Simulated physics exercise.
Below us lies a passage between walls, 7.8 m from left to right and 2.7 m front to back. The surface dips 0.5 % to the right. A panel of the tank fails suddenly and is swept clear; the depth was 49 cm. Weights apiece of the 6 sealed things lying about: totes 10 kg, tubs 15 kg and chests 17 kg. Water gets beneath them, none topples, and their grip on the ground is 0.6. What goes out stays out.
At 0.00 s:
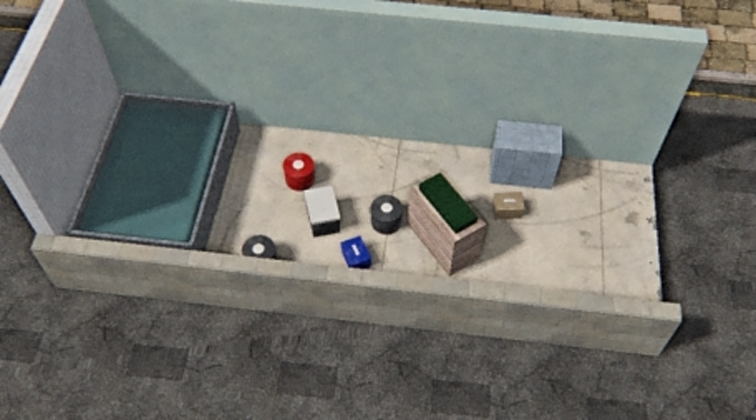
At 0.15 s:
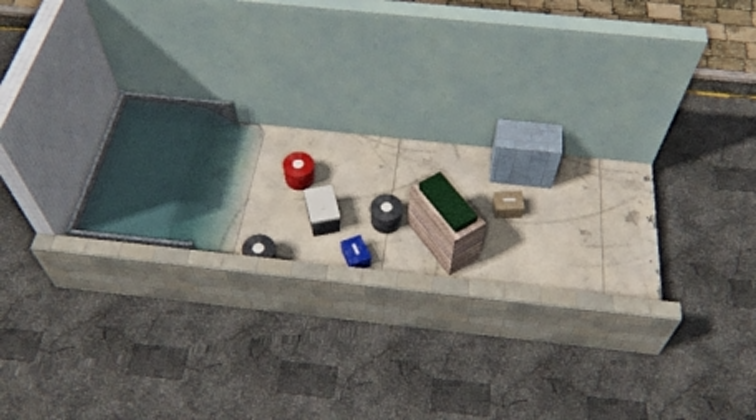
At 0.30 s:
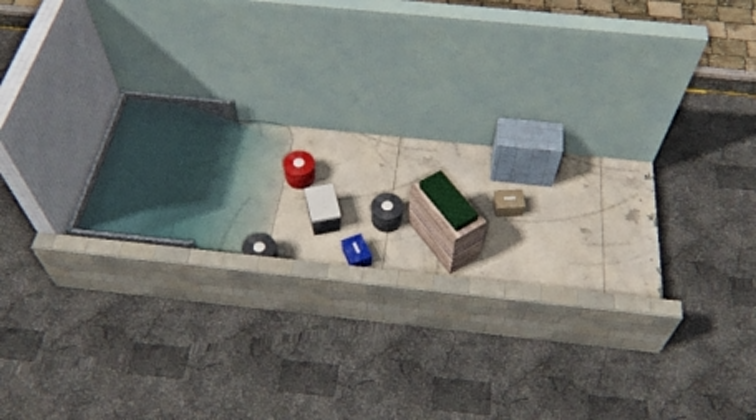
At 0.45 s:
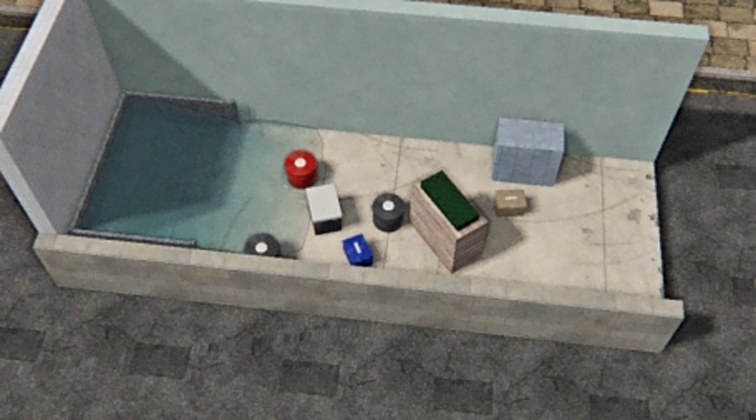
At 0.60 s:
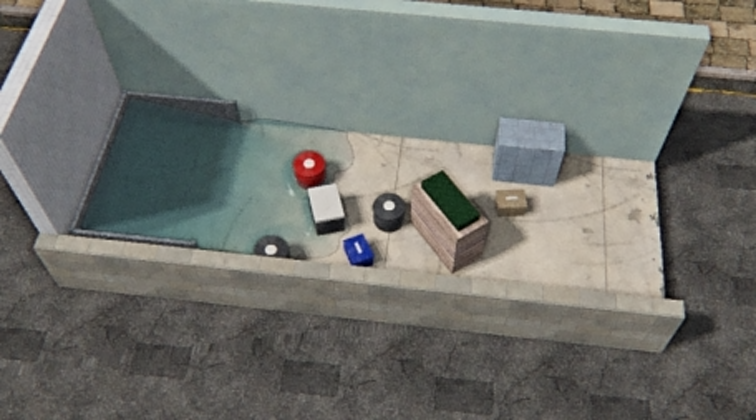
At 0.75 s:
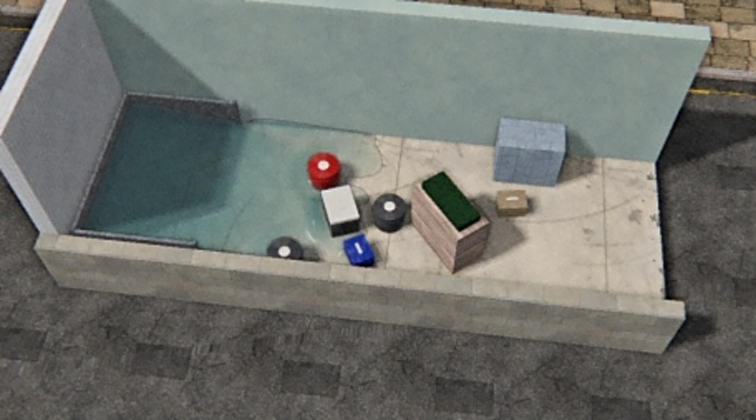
Water spreads rightward from a dark-framed tank at the left end of a walled passage, seen from a fixed viewpoint high above, once the tank's right side is gone. Ahead of it on the pale floor sit a red tub, a white box, dark round tubs, a blue tote, a green-topped brown block, a small tan box and a grey-blue block. The shallow sheet reaches the nearest objects, and the red tub, the lower dark tub and then the white box slide slightly right.
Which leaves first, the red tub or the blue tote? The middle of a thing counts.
First out is the red one.
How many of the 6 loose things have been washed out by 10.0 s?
2 of them.
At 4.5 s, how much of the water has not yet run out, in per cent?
Some 84 per cent remains.
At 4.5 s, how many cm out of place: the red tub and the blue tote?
About 450 and 120 cm.
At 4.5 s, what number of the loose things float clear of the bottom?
3 of them.
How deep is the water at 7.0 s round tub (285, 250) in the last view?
About 8 cm.
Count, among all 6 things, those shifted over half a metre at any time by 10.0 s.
6 of them.
After 2.0 s the red tub is near (481, 154), 2.6 m from its start, afloat; the blue tote is near (444, 273), 1.2 m from its start, afloat; 0 of 6 are out; 5 afloat.
After 4.5 s the red tub is near (626, 266), 4.7 m from its start, aground; the blue tote is near (444, 275), 1.2 m from its start, aground; 1 of 6 are out; 3 afloat.
After 7.0 s the red tub has gone out (at 5.1 s); the blue tote is near (444, 275), 1.2 m from its start, aground; 2 of 6 are out; 1 afloat.
After 10.0 s the red tub has gone out (at 5.1 s); the blue tote is near (444, 275), 1.2 m from its start, aground; 2 of 6 are out; 0 afloat.
